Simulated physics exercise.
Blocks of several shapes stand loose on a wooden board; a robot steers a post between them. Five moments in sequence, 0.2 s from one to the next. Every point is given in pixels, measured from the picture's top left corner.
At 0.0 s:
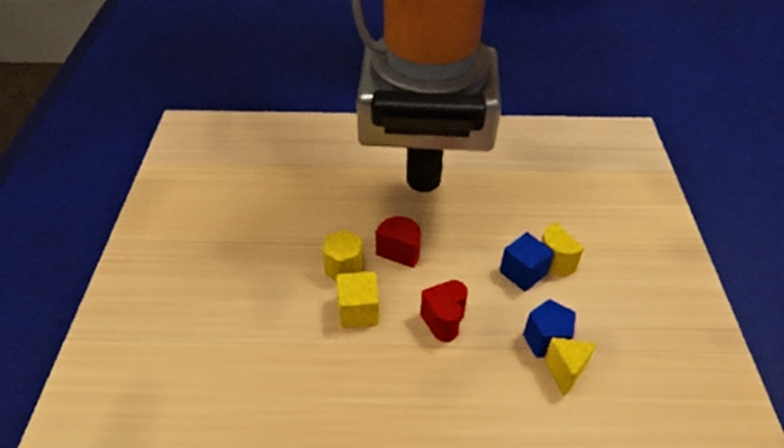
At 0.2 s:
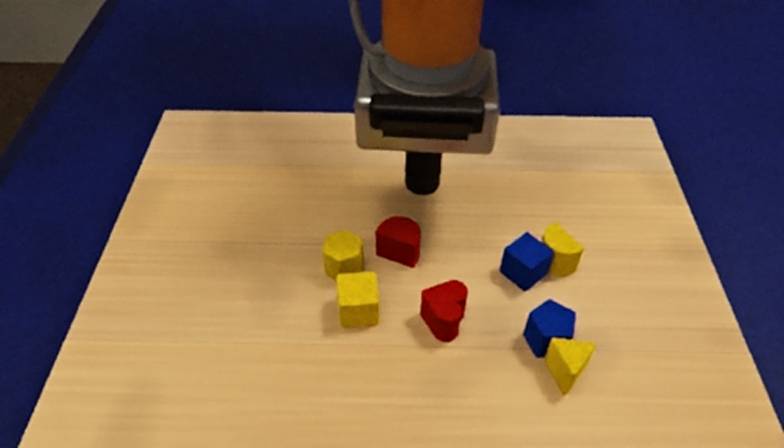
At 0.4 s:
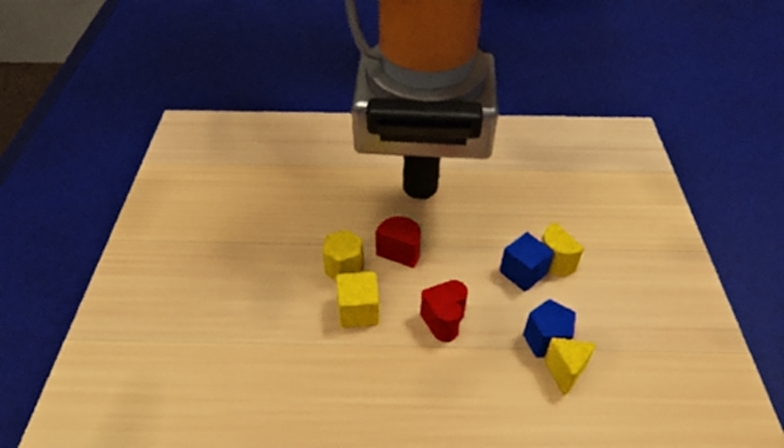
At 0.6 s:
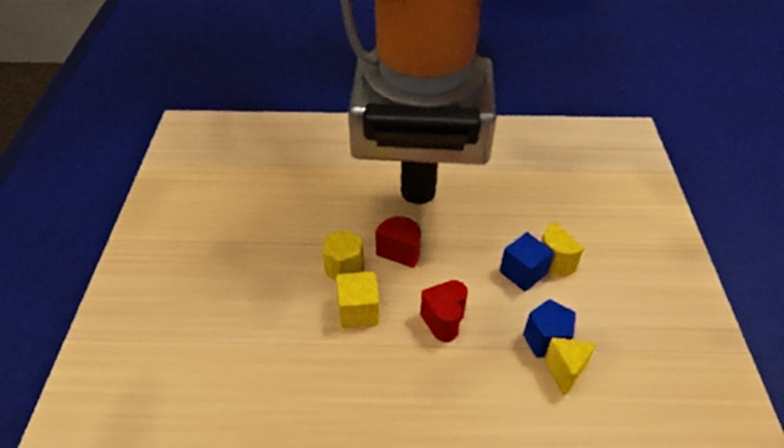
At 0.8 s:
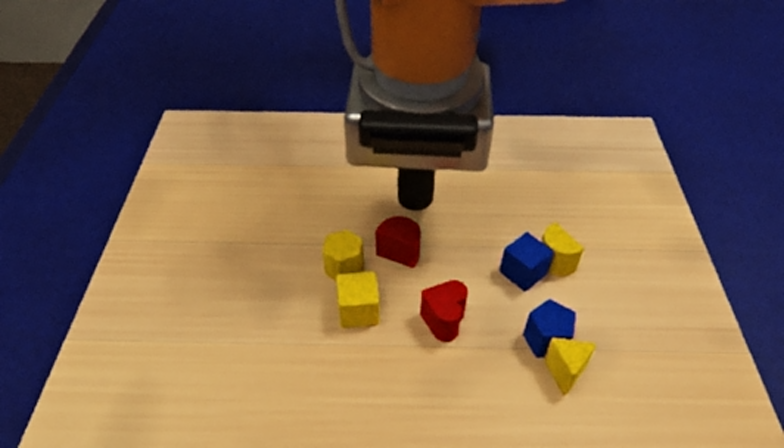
At first, a robot's dark post hovers near the far edge of a wooden board scattered with red, yellow and blue blocks. The post then moves slowly and slightly nearer, drifting a touch left, until it is just behind the red D-shaped block, while all the blocks stay still.
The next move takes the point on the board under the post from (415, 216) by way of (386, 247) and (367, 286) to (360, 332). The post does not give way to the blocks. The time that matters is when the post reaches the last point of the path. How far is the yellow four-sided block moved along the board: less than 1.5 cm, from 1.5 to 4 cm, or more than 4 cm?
The displacement of the yellow four-sided block is above 4 cm.
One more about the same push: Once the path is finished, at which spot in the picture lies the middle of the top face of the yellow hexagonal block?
By then it is at (327, 258).
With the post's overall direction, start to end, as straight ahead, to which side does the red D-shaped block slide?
My answer: Left.
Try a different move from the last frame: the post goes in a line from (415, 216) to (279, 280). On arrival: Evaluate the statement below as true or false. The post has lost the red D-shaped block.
Verdict: True.
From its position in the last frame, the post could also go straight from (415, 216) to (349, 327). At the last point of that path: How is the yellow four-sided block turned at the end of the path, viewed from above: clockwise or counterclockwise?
It ends up turned clockwise.
On the path given first. One third of the way, post (386, 231); red D-shaped block (393, 252), turned 40° anticlockwise.
Two thirds of the way, post (366, 270); yellow hexagonal block (327, 258), turned 60° clockwise; yellow four-sided block (354, 295); red D-shaped block (399, 281), turned 115° anticlockwise.
At the end, post (359, 316); yellow hexagonal block (327, 258), turned 60° clockwise; yellow four-sided block (337, 343), turned 40° clockwise; red D-shaped block (402, 303), turned 175° anticlockwise; red heart still.
